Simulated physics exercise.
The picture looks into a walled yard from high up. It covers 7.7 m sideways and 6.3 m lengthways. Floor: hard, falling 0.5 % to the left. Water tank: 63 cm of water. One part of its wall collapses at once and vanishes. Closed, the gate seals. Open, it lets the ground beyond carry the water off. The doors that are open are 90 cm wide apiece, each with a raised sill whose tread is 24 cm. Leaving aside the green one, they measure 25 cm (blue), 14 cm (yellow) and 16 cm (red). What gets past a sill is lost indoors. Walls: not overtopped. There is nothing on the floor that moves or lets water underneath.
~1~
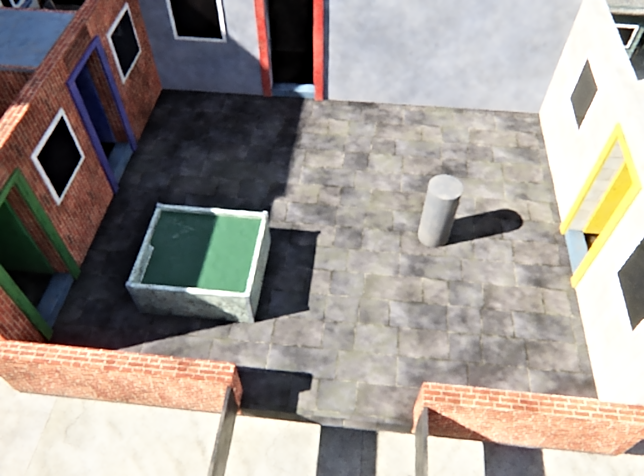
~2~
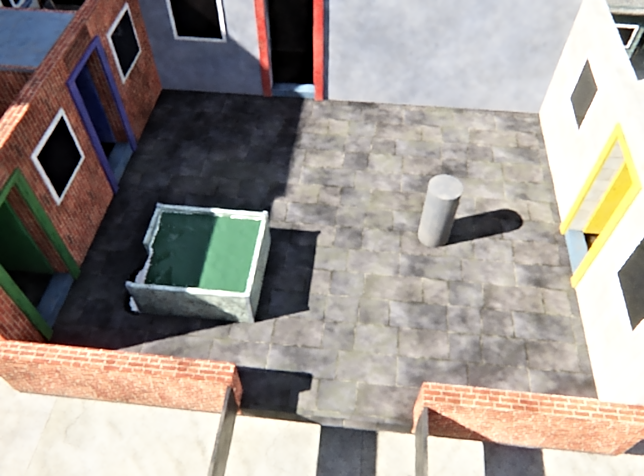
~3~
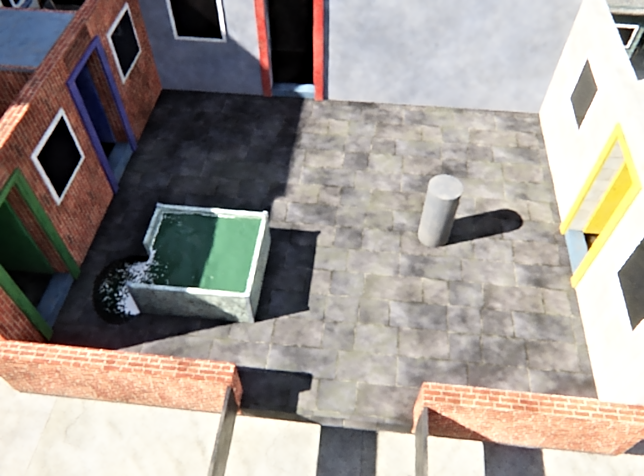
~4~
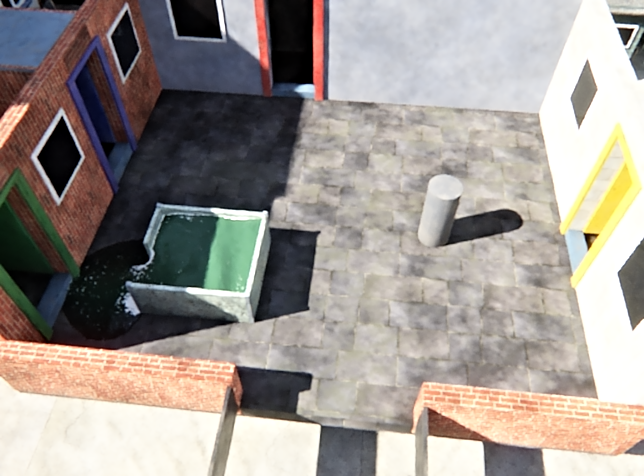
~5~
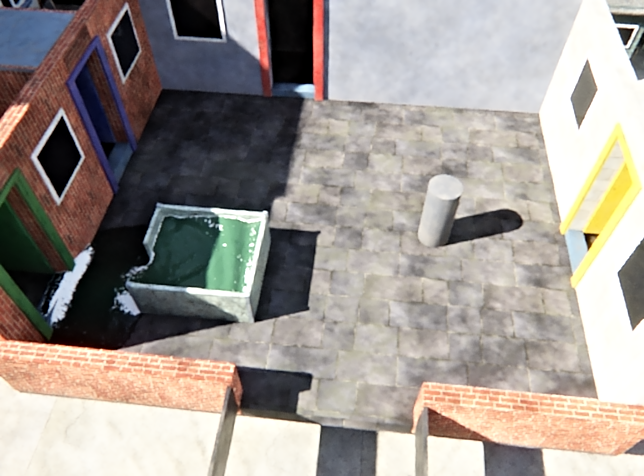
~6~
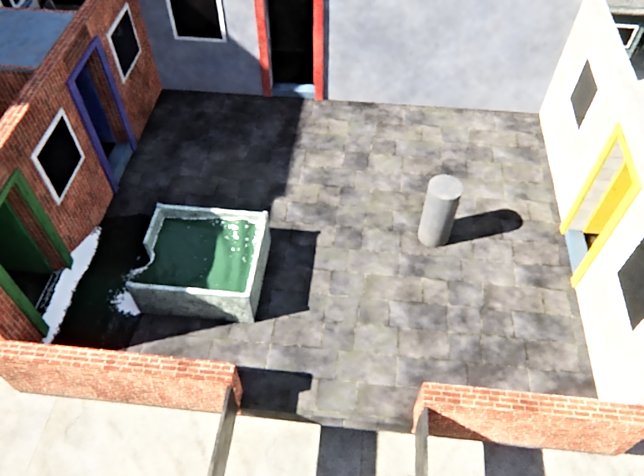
Water bursts from the left side of a tank and spreads to the green door.
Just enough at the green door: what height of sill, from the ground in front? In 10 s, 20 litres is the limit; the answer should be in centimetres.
Some 29 cm.
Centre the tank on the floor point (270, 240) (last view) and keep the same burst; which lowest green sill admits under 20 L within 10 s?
About 16 centimetres.
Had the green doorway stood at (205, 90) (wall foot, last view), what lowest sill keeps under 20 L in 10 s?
Minimum: Close to 7.0 cm.
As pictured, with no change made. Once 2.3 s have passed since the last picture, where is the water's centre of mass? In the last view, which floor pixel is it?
I'd put it close to (166, 271).
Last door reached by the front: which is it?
Last in order comes the yellow door.
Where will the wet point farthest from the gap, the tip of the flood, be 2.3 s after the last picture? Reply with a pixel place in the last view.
Lab note: Front tip approx. at (161, 94).
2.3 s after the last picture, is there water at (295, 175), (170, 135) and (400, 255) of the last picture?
In the order asked: Untouched, soaked, untouched.
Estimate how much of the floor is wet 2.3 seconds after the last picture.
Wet: Close to 30 %.
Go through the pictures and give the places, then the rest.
The first frame shows still water, 63 cm deep, in the water tank at (201, 251); the green door at (36, 266) is dry.
In the second frame, water pours out at (147, 280) and has run 0.3 m, to a hidden place; about 8 cm deep outside, 63 cm at the back.
In the third frame, the front is at (99, 288), 0.8 m from the gap at (148, 282); 0.7 m2 of floor is wet, 63 cm left at the back.
In the fourth frame, water pours out at (149, 282) and has run 1.2 m, to (67, 299); about 6 cm deep outside, 61 cm at the back.
In the fifth frame, water pours out at (148, 282) and has run 1.4 m, to (48, 305); about 6 cm deep outside, 54 cm at the back.
In the sixth frame, water pours out at (148, 282) and has run 1.5 m, to a hidden place; about 6 cm deep outside, 53 cm at the back; water is at the green door at (36, 266).
Then, 0.7 s after the last picture water covers 10 % of the floor, deepest (45 cm) near (35, 369); 34 cm at the green door, 43 litres in over its 19 cm sill.
Then, 2.3 s after the last picture water covers 30 % of the floor, deepest (24 cm) near (40, 357); 23 cm at the green door, 104 litres in over its 19 cm sill.
Then, 9.3 s after the last picture water covers 75 % of the floor, deepest (8 cm) near (35, 369); 8 cm at the green door, 113 litres in over its 19 cm sill.
At the green door as built, the water peaked near 34 cm, 0.5 s after the last picture.
With a sill of 25 cm, 48 litres would have come in within the 10 s; with 33.5 cm, 6 litres. So under 20 litres takes about 29 cm.
